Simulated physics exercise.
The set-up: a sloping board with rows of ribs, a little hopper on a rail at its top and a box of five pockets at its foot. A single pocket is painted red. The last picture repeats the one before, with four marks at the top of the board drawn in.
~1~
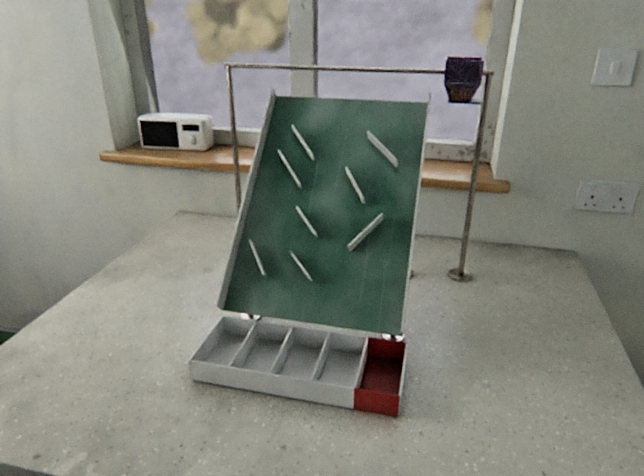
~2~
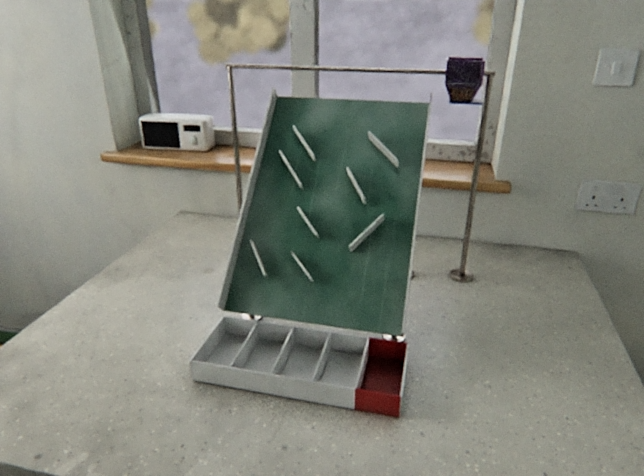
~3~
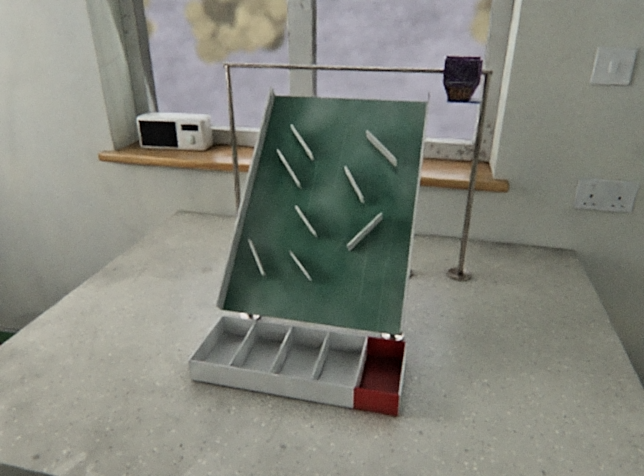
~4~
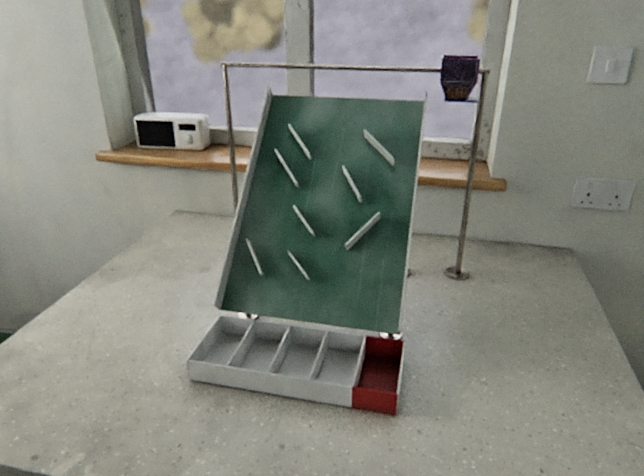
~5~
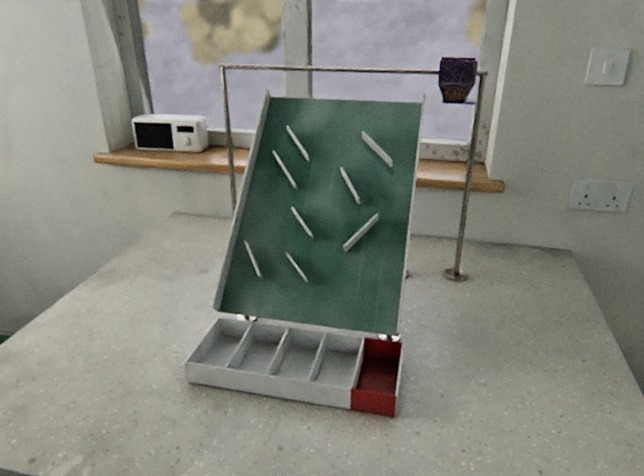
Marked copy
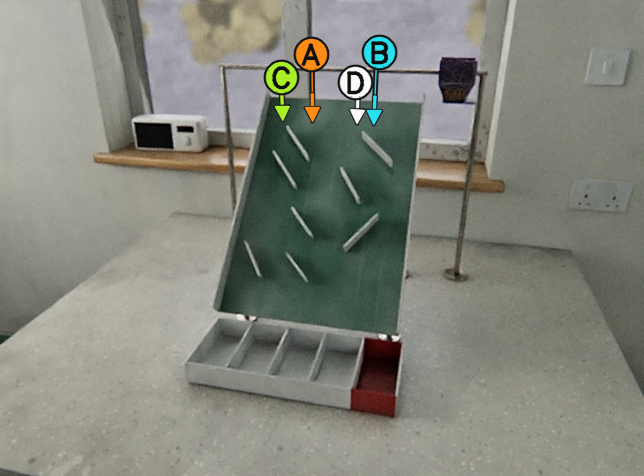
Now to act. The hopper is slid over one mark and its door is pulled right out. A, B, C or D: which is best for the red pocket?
B.
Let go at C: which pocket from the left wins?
The first.
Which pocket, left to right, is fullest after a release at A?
It is the fourth one.
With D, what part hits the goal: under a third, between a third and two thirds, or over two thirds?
It is under a third.
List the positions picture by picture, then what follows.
Hopper (460, 93), cereal balls, door shut, in the first picture.
Ribs (293, 125) to (313, 155), (369, 131) to (398, 160), (280, 150) to (300, 184), in the second picture.
Ribs (345, 166) to (362, 198), (296, 206) to (315, 233), (347, 246) to (382, 213), in the third picture.
Ribs (247, 239) to (261, 273), (287, 250) to (307, 276), in the fourth picture.
Red pocket (373, 401), number 5 of 5 from the left, in the fifth picture.
On the marked copy, mark A meets the board at (312, 116); mark B meets the board at (373, 119); mark C meets the board at (282, 115); mark D meets the board at (357, 118).
With A, about a tenth in the red pocket, the larger part in other pockets, about a tenth outside the box.
With B, roughly two thirds in the red pocket, roughly a quarter in other pockets, about a tenth outside the box.
With C, about a tenth in the red pocket, the larger part in other pockets, about a tenth outside the box.
With D, roughly a quarter in the red pocket, roughly two thirds in other pockets.
